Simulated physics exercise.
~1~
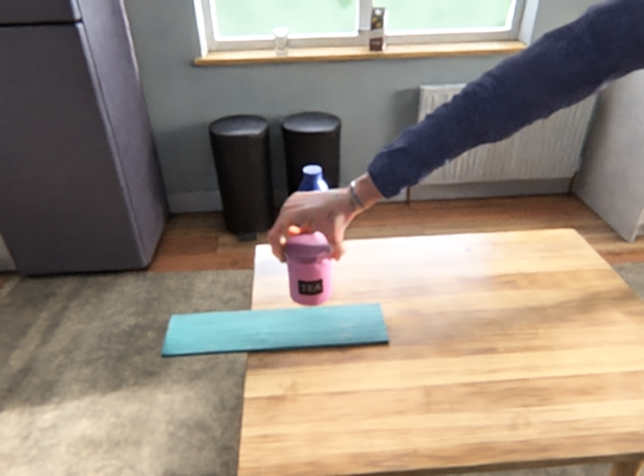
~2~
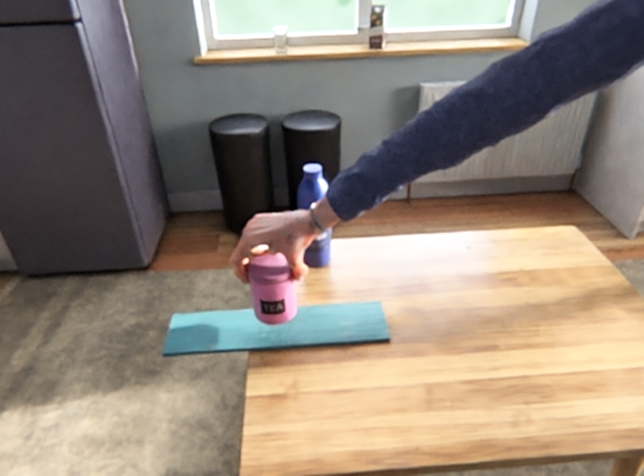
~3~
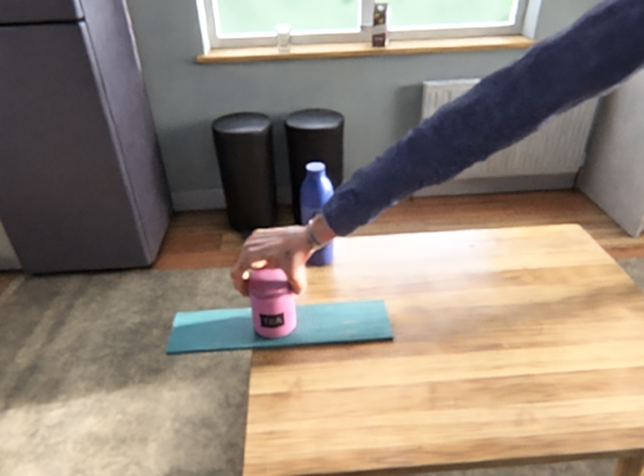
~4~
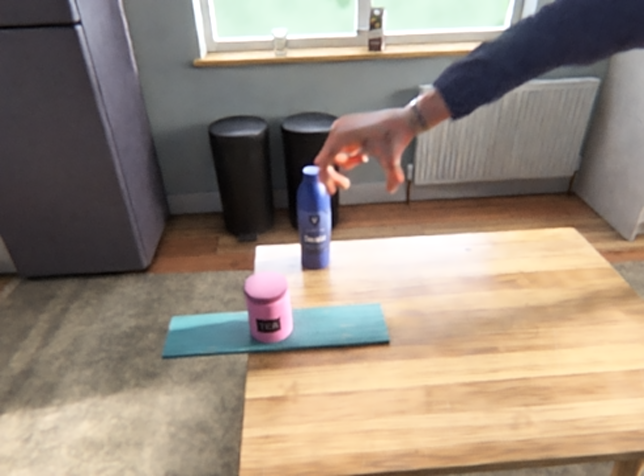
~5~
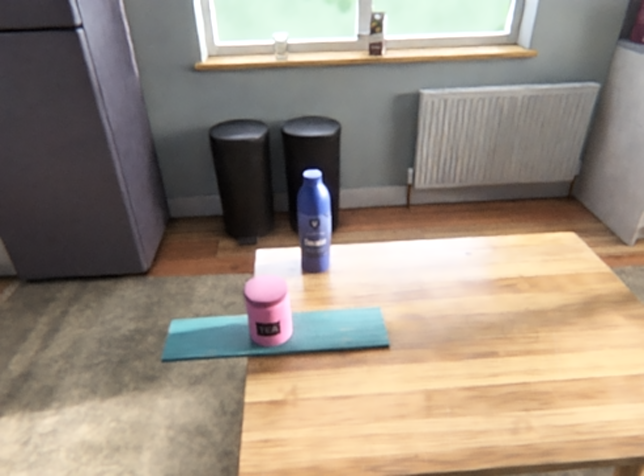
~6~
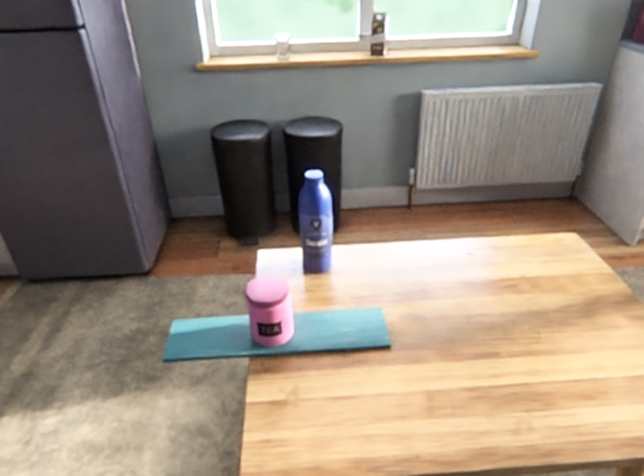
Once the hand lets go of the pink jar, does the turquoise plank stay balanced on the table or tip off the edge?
The turquoise plank stays balanced on the table, with the pink jar still standing upright on it.
